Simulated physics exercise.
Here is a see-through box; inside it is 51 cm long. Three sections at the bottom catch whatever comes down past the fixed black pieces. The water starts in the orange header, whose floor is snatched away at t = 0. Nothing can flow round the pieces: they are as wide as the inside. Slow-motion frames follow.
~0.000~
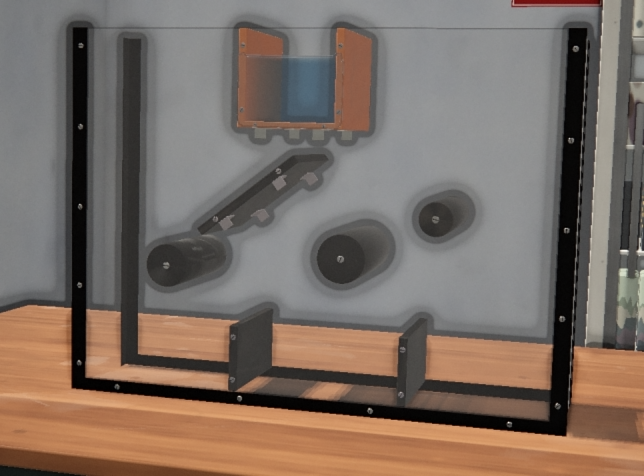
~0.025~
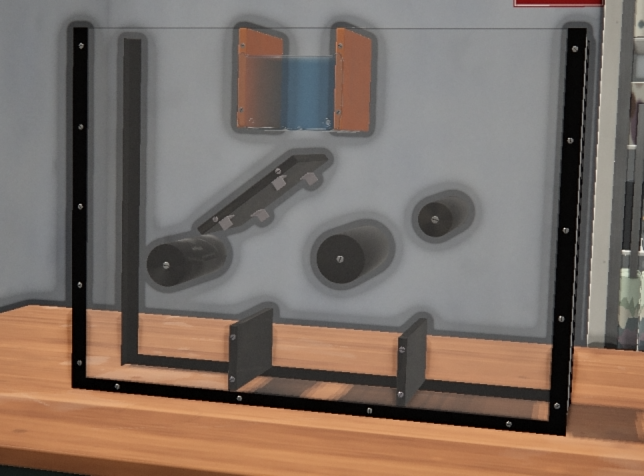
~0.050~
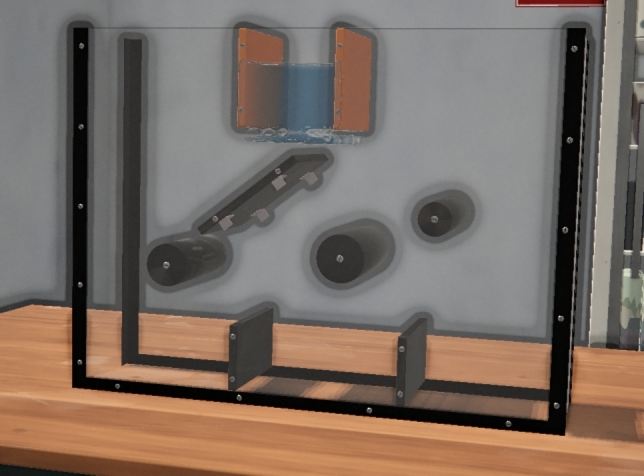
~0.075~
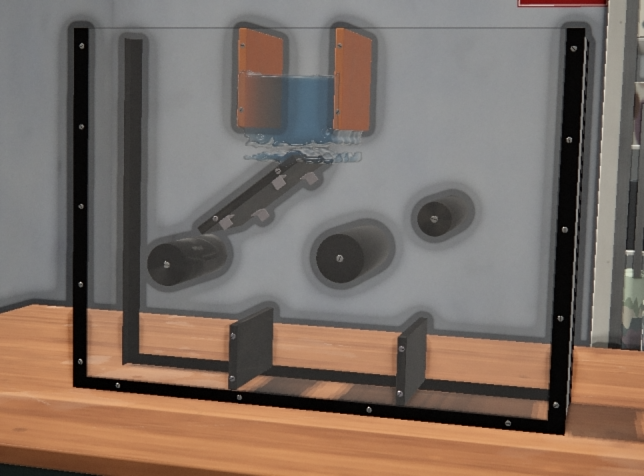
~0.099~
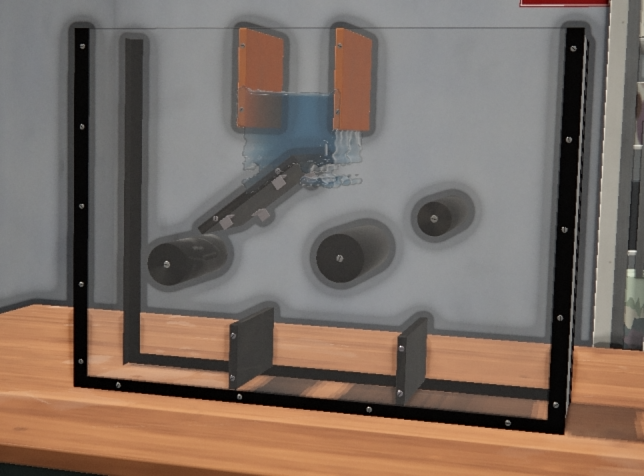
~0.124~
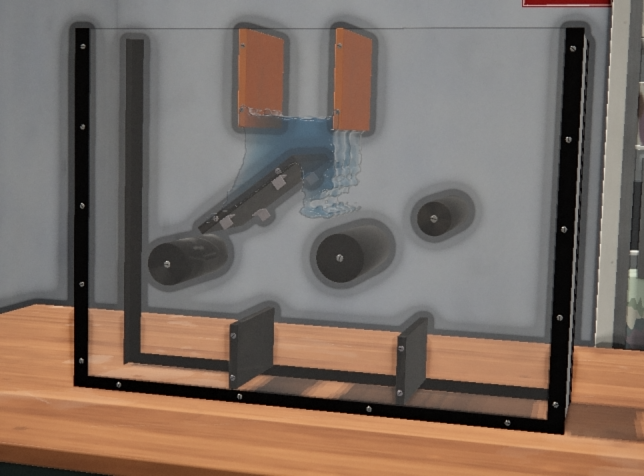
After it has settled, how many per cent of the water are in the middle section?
Roughly 40 per cent ends in the middle section.
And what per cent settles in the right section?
Some 16 per cent.
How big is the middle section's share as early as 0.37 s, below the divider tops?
About 38 per cent.
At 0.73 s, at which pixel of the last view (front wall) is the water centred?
At about (285, 385).
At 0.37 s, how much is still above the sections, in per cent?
Some 25 per cent.
By 0.23 s the sections hold 2, 17 and 0 per cent, with 81 still above them.
By 0.37 s the sections hold 23, 38 and 14 per cent, with 26 still above them.
By 0.73 s the sections hold 42, 42 and 16 per cent, with 1 still above them.
At rest it is 42 per cent left, 42 middle, 16 right.
